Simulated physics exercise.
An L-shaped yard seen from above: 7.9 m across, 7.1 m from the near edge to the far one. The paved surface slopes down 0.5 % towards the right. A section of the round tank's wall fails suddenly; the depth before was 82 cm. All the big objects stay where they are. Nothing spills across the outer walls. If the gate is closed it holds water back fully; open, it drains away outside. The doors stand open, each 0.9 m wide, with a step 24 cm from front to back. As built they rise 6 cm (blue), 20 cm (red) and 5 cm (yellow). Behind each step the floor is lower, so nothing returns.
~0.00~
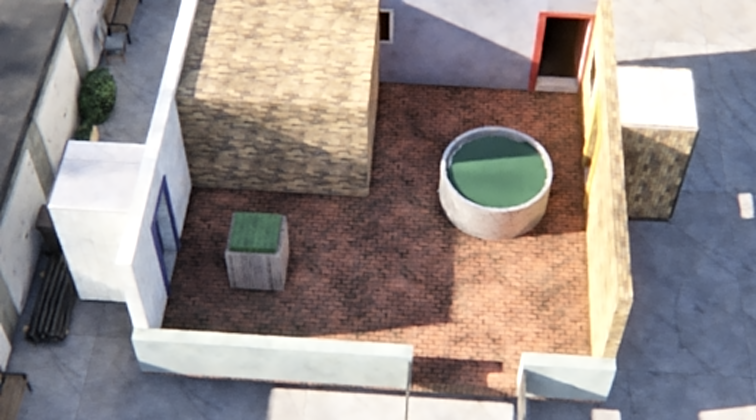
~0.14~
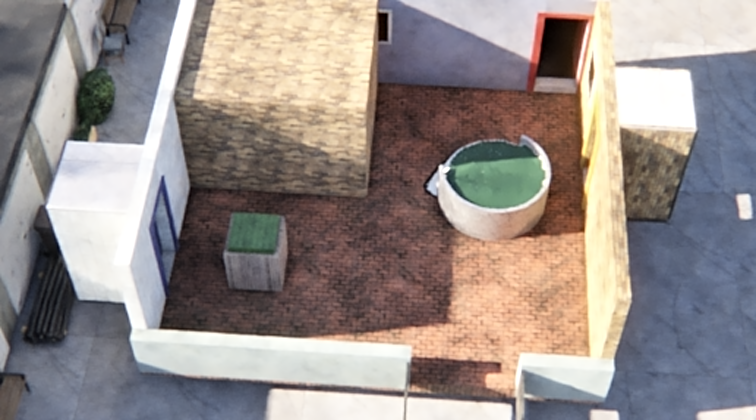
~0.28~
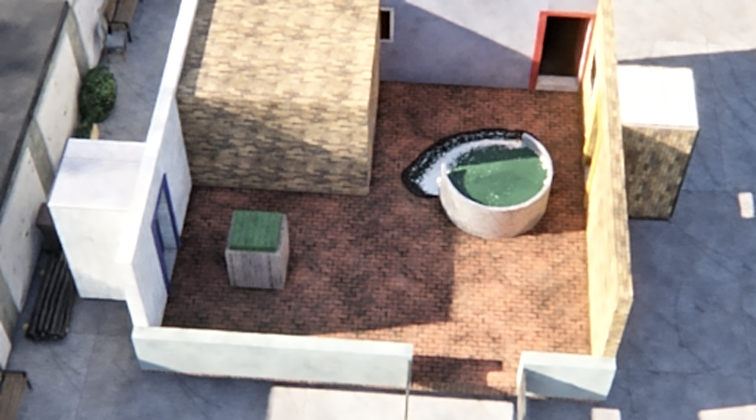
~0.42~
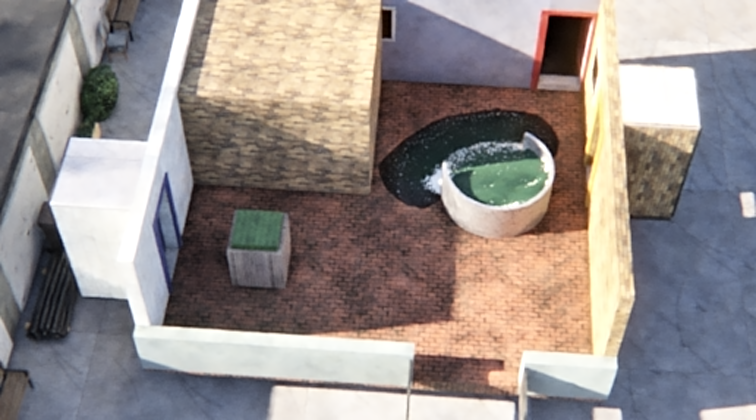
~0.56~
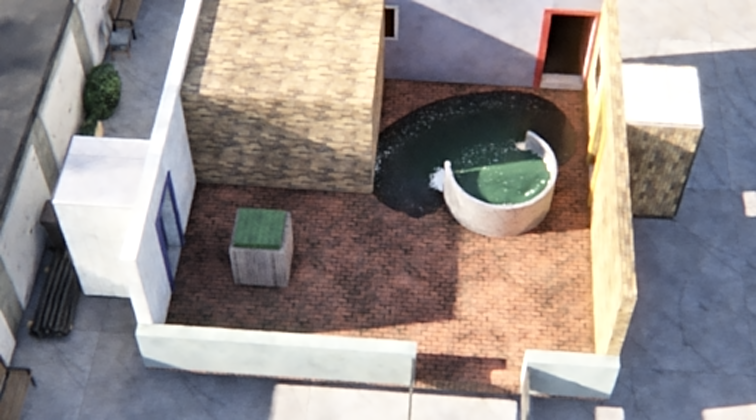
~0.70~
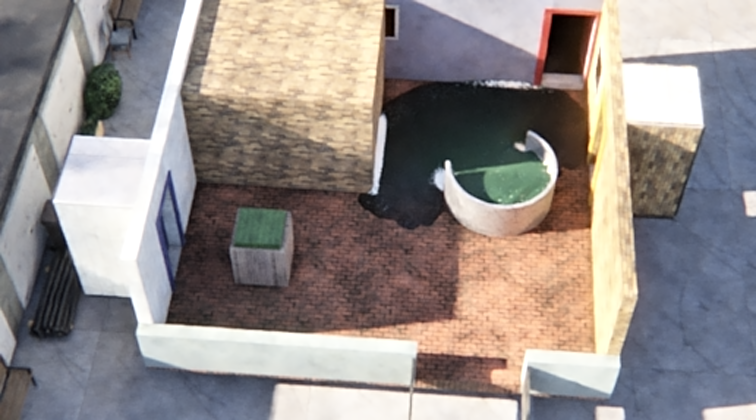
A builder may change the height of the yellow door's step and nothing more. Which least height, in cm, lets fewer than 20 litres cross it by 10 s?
It would have to be roughly 8.5 cm high.
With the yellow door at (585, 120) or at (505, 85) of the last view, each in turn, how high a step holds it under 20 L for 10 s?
About 21 and 28 cm.
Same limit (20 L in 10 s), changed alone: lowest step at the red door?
About 21 cm at red.
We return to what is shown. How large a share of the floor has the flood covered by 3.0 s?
About 35 per cent.
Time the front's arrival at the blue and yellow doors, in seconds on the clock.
Arrival: Blue 8.5 s, yellow 1.4 s.
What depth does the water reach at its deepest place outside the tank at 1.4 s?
Roughly 60 cm.
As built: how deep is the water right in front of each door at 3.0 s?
Depths in cm: Blue 0, red 20, yellow 6.
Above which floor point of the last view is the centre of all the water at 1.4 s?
At about (469, 147).
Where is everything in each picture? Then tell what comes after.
The first frame shows still water, 82 cm deep, in the round tank at (496, 171); the yellow door at (592, 153) is dry.
In the second frame, the front is at (427, 184), 0.3 m from the gap on the far side; 0.5 m2 of floor is wet, 82 cm left at the back.
In the third frame, the front is at (406, 174), 0.8 m from the gap on the far side; 2.0 m2 of floor is wet, 81 cm left at the back.
In the fourth frame, the front is at (385, 165), 1.3 m from the gap on the far side; 4.5 m2 of floor is wet, 75 cm left at the back.
In the fifth frame, water pours out on the far side and has run 1.8 m, to (523, 95); about 7 cm deep outside, 67 cm at the back.
In the sixth frame, the front is at (381, 109), 2.3 m from the gap on the far side; 10.3 m2 of floor is wet, 61 cm left at the back; the yellow door at (597, 150), 2.4 m from the gap, is still 0.8 m from the nearest water.
After 1.4 s water covers 25 % of the floor, deepest (60 cm) near (387, 80); 1 cm at the yellow door, 0 litres in over its 5 cm step.
After 3.0 s water covers 35 % of the floor, deepest (28 cm) near (512, 125); 6 cm at the yellow door, 0 litres in over its 5 cm step.
After 10.0 s water covers 90 % of the floor, deepest (11 cm) near (387, 86); 6 cm at the yellow door, 65 litres in over its 5 cm step.
At the yellow door as built, the water arrived by 1.4 s and peaked near 12 cm at 4.2 s.
Run again over the same 10 s with other heights there, 31 litres in over 7.5 cm, 8 litres over 10.5 cm. The limit of 20 litres is kept from about 8.5 cm up.
